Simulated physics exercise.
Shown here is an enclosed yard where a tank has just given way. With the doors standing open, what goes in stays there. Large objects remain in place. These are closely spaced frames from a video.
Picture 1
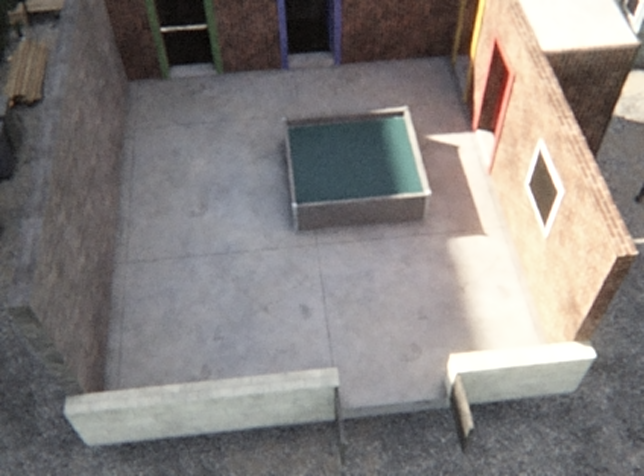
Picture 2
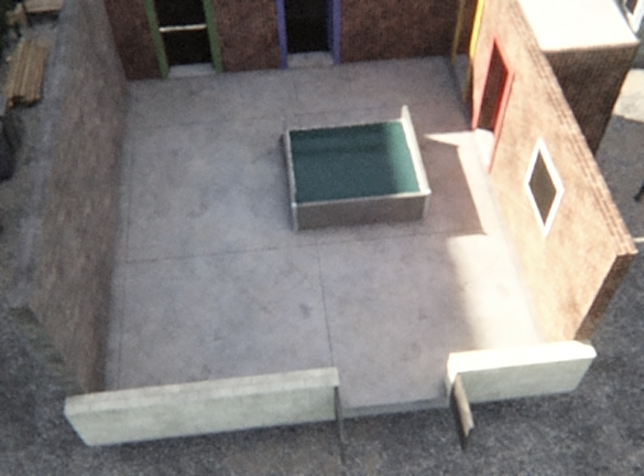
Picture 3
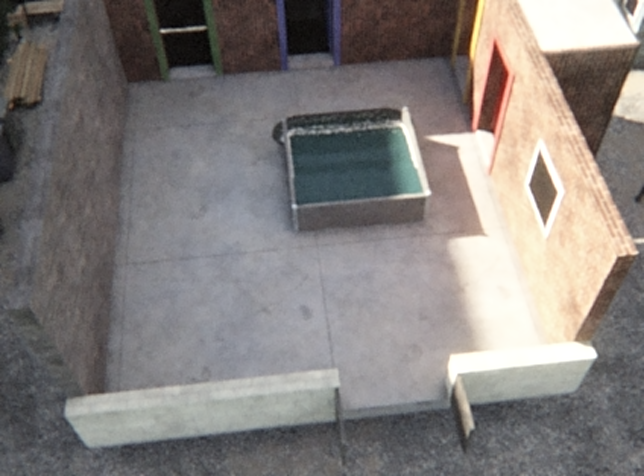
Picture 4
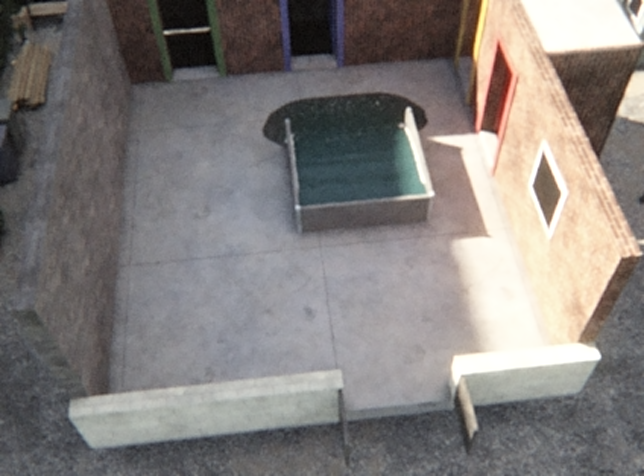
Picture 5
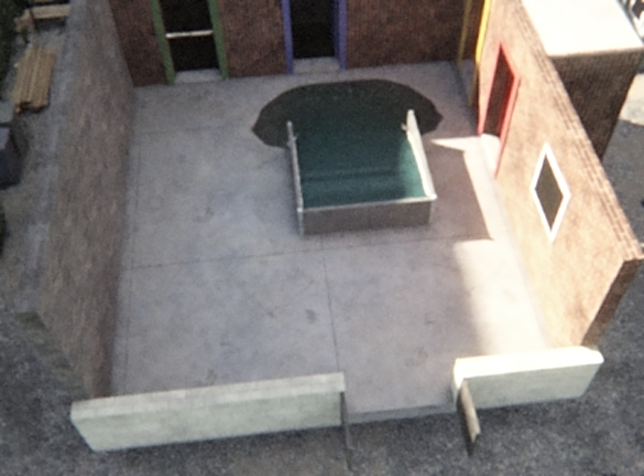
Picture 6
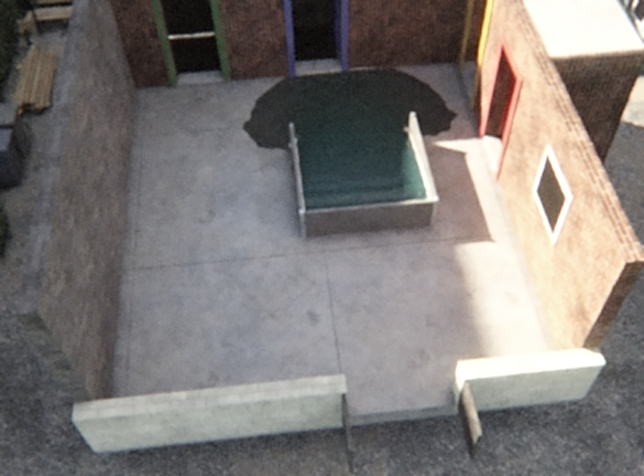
A tank in a walled yard opens at its far side and dark water spreads outward.
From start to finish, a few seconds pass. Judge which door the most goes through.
The most goes through the blue door.
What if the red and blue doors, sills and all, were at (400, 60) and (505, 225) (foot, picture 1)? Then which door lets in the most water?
That would be the one in red.
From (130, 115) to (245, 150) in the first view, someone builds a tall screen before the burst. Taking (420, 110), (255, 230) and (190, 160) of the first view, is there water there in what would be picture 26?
Well, in order I'd call them reached, unreached and unreached.
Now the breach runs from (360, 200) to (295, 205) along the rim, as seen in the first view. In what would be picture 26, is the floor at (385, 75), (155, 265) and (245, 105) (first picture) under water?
In that order: Free of water, clear, no water.
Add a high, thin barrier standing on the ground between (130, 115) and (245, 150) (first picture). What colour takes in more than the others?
That would be the blue door.
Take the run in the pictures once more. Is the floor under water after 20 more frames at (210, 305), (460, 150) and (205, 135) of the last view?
Taking them one at a time, they come out high and dry, soaked, soaked.
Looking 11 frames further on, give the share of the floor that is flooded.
Around 20 percent.
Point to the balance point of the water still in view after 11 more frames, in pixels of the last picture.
Near (350, 124) in the last view.
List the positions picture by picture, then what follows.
The first frame shows still water in the tank at (353, 158).
In the second frame, the front is at a hidden place, out from the gap on the tank's far side.
In the third frame, water pours out on the tank's far side and has run to a hidden place.
In the fourth frame, the front is at (273, 119), out from the gap on the tank's far side.
In the fifth frame, the front is at (398, 87), out from the gap on the tank's far side.
In the sixth frame, the front is at (295, 77), out from the gap on the tank's far side.
A moment on, water covers 20 % of the floor; green door not reached, red door not reached, yellow door wet at the sill, nothing in, blue door some in.
Next, water covers 20 % of the floor; green door wet at the sill, nothing in, red door not reached, yellow door wet at the sill, nothing in, blue door a lot in.
Then, water covers 35 % of the floor; green door wet at the sill, nothing in, red door wet at the sill, nothing in, yellow door wet at the sill, nothing in, blue door a lot in.
Later, water covers 70 % of the floor; green door wet at the sill, nothing in, red door wet at the sill, nothing in, yellow door wet at the sill, nothing in, blue door a lot in.
In the end, water covers 95 % of the floor; green door wet at the sill, nothing in, red door wet at the sill, nothing in, yellow door wet at the sill, nothing in, blue door a lot in; the blue door has let in the most.
